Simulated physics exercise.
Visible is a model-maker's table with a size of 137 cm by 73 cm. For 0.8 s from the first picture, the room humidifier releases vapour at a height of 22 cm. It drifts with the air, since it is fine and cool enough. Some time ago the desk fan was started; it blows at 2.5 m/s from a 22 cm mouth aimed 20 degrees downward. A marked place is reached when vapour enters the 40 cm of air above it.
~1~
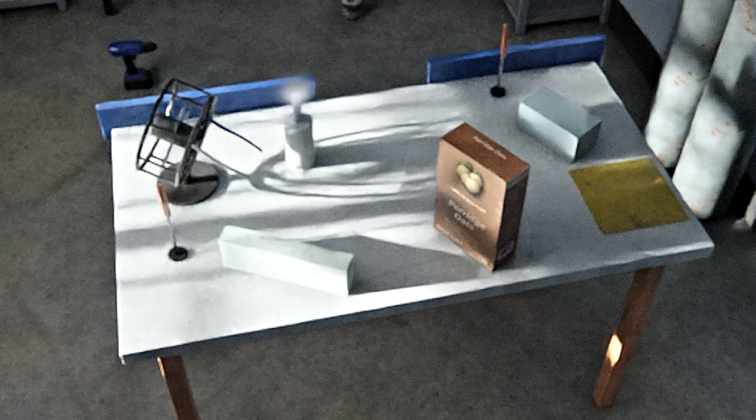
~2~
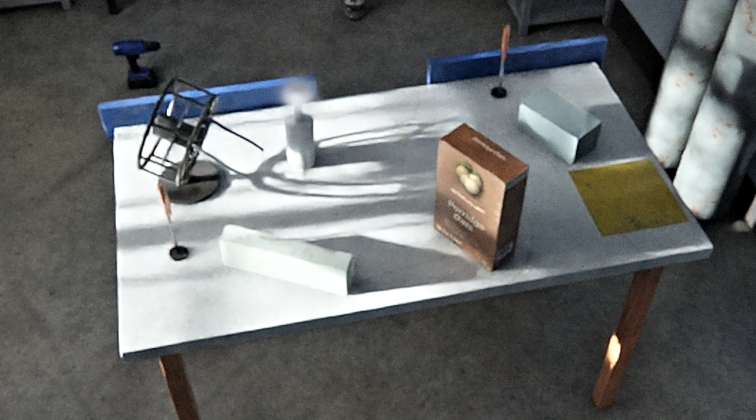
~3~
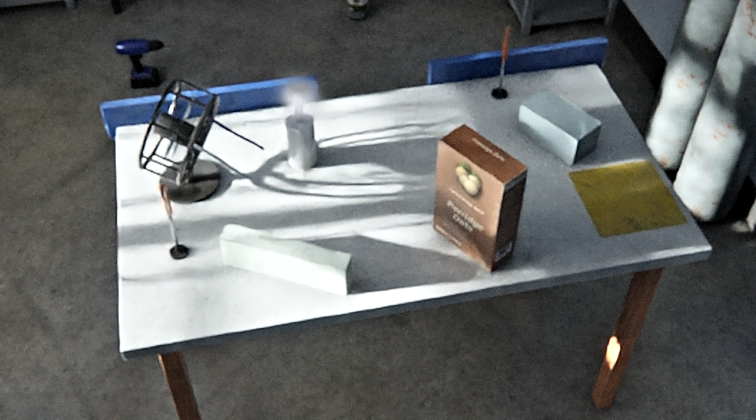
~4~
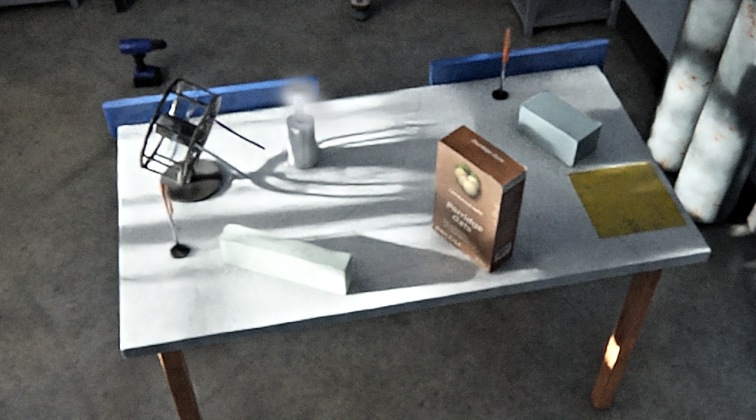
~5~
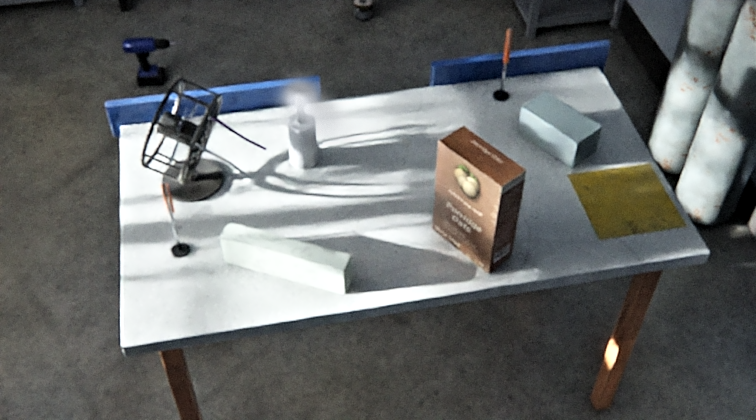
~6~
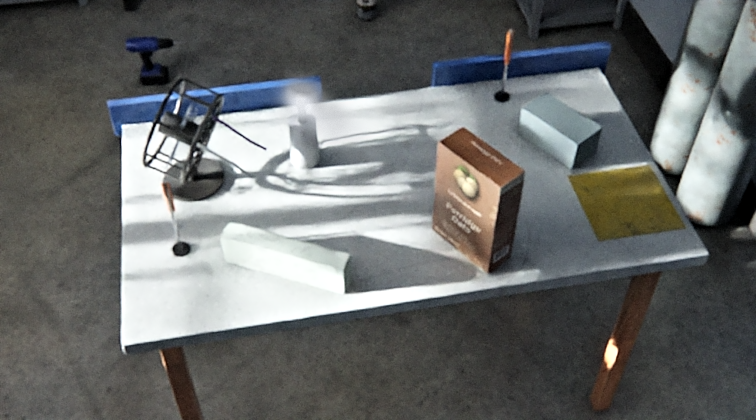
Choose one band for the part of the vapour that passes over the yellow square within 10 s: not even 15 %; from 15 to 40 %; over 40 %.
I would say above 40 %.
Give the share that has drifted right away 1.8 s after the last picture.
My guess is close to 40 %.
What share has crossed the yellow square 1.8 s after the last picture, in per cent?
It comes to around 60 %.
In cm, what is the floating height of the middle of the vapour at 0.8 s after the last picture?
14 cm.
Then, 0.8 s after the last picture, 16 % has passed over the yellow square; 2 % has left the area, and the middle of the rest is near (446, 136).
Then, 1.8 s after the last picture, 59 % has passed over the yellow square; 40 % has left the area, and the middle of the rest is near (636, 115).
Then, 3.8 s after the last picture, 67 % has passed over the yellow square; 88 % has left the area.
Then, 9.8 s after the last picture, 68 % has passed over the yellow square; 100 % has left the area.
